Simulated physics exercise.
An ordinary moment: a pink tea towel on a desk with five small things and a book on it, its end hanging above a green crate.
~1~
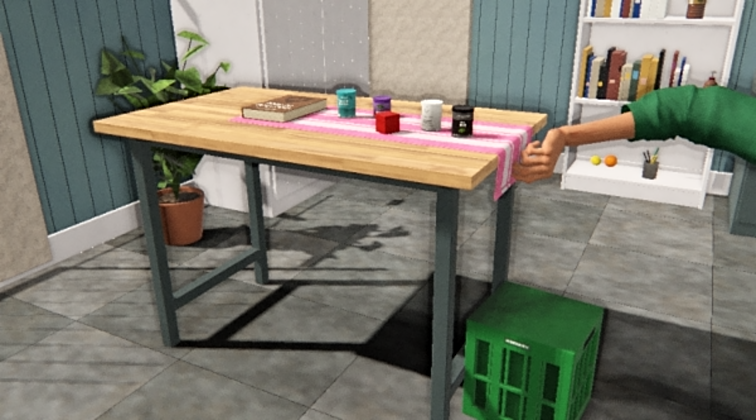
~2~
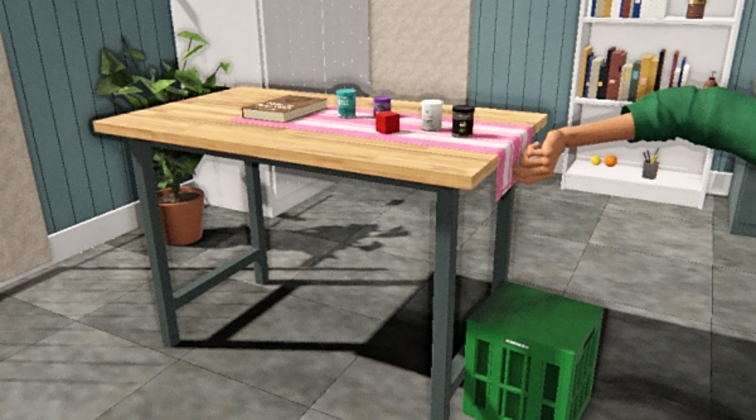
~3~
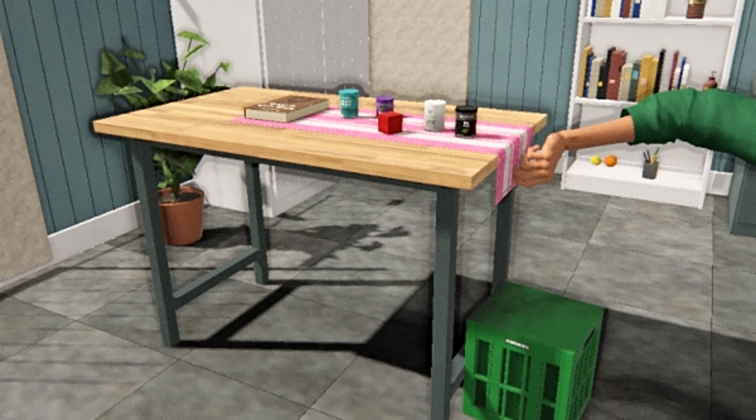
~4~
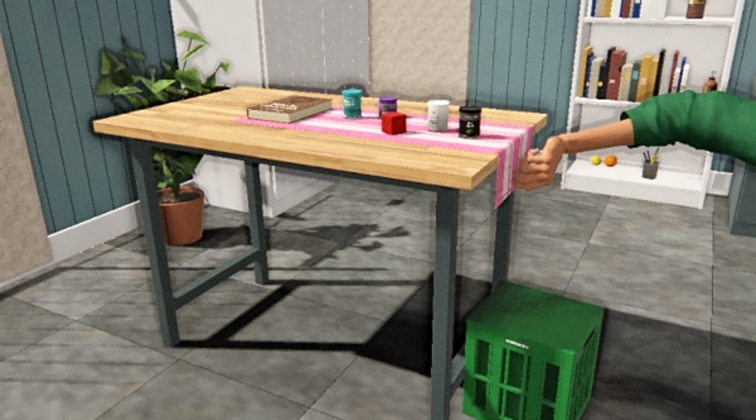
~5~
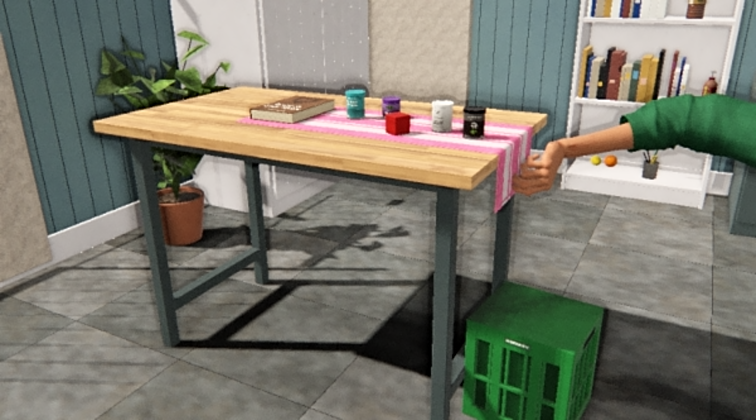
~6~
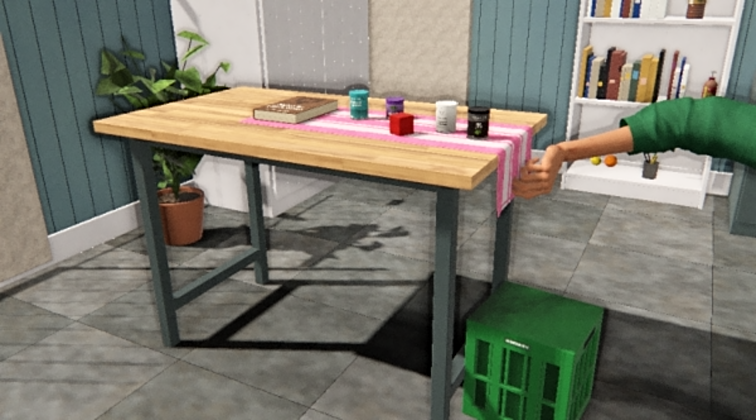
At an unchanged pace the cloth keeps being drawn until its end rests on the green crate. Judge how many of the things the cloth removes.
The drop will claim three items.
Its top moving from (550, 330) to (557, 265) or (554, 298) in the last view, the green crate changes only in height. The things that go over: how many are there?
1 and 2.
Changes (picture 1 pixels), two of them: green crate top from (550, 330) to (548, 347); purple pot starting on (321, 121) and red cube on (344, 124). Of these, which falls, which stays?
Observed: Purple pot remains seated; red cube remains seated.
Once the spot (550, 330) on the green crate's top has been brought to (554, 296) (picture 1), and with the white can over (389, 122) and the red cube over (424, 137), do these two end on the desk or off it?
White can stays, red cube is gone.
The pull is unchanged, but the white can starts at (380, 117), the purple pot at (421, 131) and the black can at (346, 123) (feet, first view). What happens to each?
In the end the white can is still on top, the purple pot is no longer on top, and the black can is still on top.
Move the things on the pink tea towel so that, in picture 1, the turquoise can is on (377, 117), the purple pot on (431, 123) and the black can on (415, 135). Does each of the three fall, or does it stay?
The turquoise can stays put; the purple pot ends up off; the black can ends up off.
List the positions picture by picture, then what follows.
In the first picture, hem (495, 201); black can (463, 107); white can (432, 102); red cube (387, 113); purple pot (382, 98); turquoise can (346, 91); top of the crate (550, 330).
In the second picture, hem (497, 202); black can (464, 107).
In the third picture, hem (496, 205); white can (435, 102).
In the fourth picture, hem (495, 208); red cube (394, 114); top of the crate (550, 330).
In the fifth picture, hem (495, 213); purple pot (391, 98).
In the sixth picture, hem (498, 217); black can (479, 108); white can (447, 103); red cube (402, 115); purple pot (395, 99); turquoise can (359, 92).
Soon after, hem near (512, 235); black can gone.
After that, hem on the crate; black can, white can and red cube gone.
In the end, hem on the crate; black can, white can and red cube gone. The count of fallen things is three.
